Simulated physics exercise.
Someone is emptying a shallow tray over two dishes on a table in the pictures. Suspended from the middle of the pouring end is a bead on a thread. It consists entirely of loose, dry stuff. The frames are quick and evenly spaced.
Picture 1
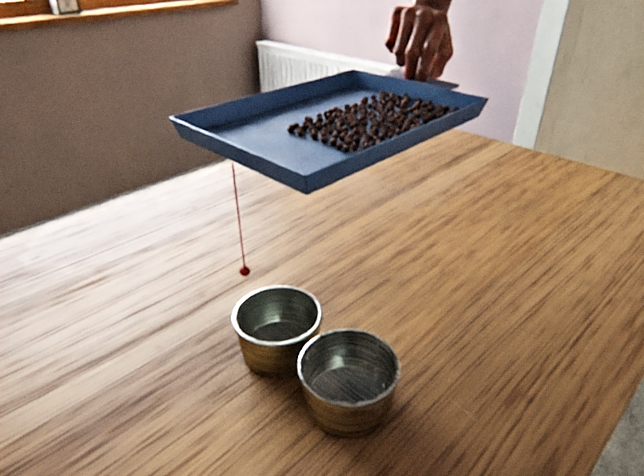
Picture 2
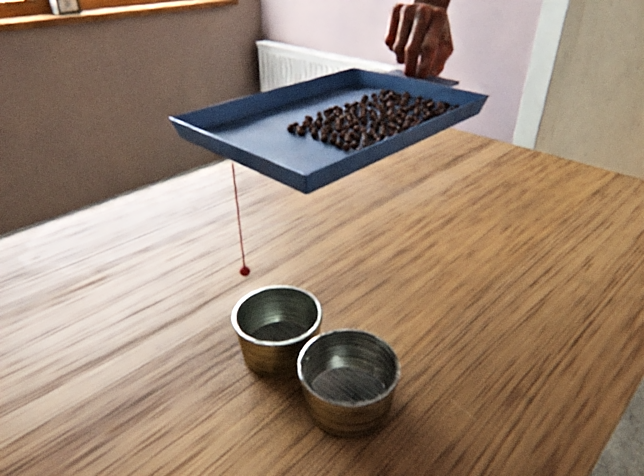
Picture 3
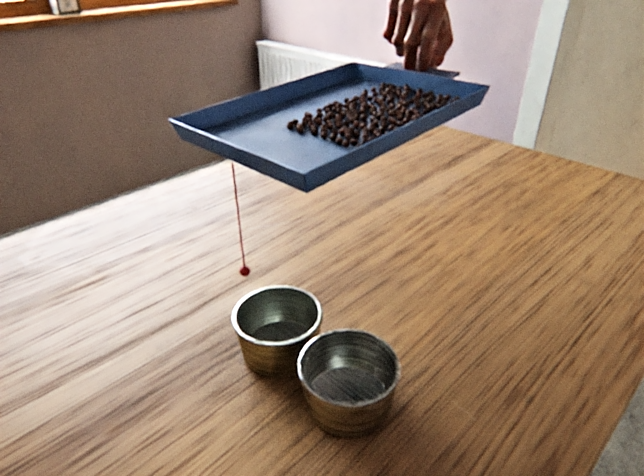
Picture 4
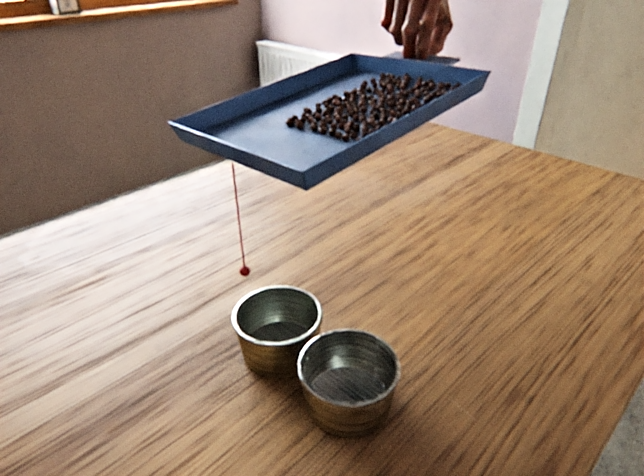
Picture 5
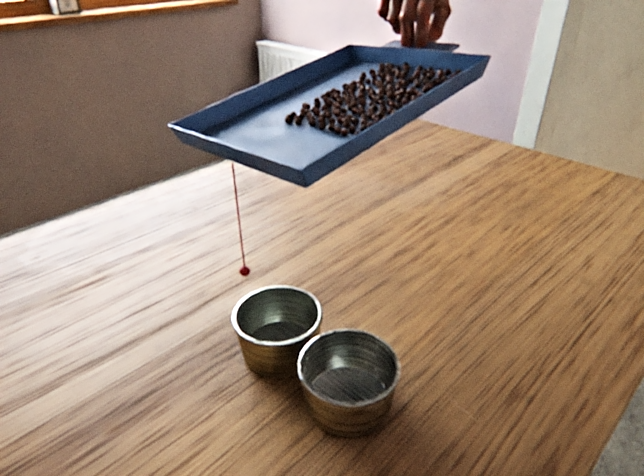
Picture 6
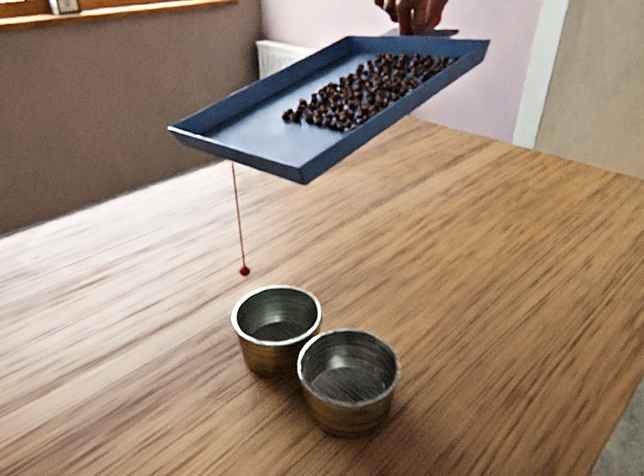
A hand at the upper right holds a blue tray of small dark brown berries above a wooden table, seen from slightly above in a room with brown and pale pink walls. A red bead hangs on a thread from the tray's near end, beside two empty metallic dishes. The hand steadily raises the far end, slanting the tray modestly, while the berries ride up with it and the camera stays still.
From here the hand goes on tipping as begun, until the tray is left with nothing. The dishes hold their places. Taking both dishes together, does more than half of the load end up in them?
The catch is going to fall below what is lost.
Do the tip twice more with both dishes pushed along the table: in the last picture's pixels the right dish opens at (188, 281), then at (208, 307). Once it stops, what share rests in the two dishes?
In order, 50 % and 50 %.
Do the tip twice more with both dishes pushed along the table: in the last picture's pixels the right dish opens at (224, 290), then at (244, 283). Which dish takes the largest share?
Well, first the one further left, then the one further left.
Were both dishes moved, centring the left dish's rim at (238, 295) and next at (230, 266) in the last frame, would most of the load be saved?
Short of half, then short of half.
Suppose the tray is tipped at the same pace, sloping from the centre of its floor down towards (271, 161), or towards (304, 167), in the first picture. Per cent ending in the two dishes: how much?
The first try gives close to 40 percent; the next gives 70 percent.
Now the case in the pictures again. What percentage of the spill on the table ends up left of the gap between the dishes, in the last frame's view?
Left portion: Around 100 %.
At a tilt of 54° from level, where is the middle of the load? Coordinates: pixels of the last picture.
In the last view the centre sits at roughly (202, 146).
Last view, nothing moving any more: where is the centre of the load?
About (165, 289).
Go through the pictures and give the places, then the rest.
In the first picture, corners of the pouring end (178, 117) and (306, 171), level; middle of the load (382, 121), allspice berries; left dish (246, 350); right dish (315, 407); bead on its thread (245, 271).
In the second picture, corners of the pouring end (177, 117) and (306, 170), level; middle of the load (382, 120).
In the third picture, corners of the pouring end (177, 119) and (305, 169), tipped barely, lowest at the left corner; middle of the load (382, 114).
In the fourth picture, corners of the pouring end (176, 121) and (303, 167), tipped a little, lowest at the left corner; middle of the load (382, 106).
In the fifth picture, corners of the pouring end (176, 124) and (301, 164), tipped a little, lowest at the left corner; middle of the load (381, 97).
In the sixth picture, corners of the pouring end (175, 126) and (299, 162), tipped a little, lowest at the left corner; middle of the load (378, 89); left dish (246, 350); right dish (315, 407).
Just after the last frame, tray tipped steeply; the larger part on the tray; about a tenth outside both; about a tenth in the air.
A moment on, tray tipped right over; roughly half on the tray; roughly a third outside both; roughly a quarter in the air.
Further on, tray tipped past a quarter turn; every one outside both.
When it is over, tray tipped past a quarter turn; not one in the right dish; not one in the left dish; every one outside both.
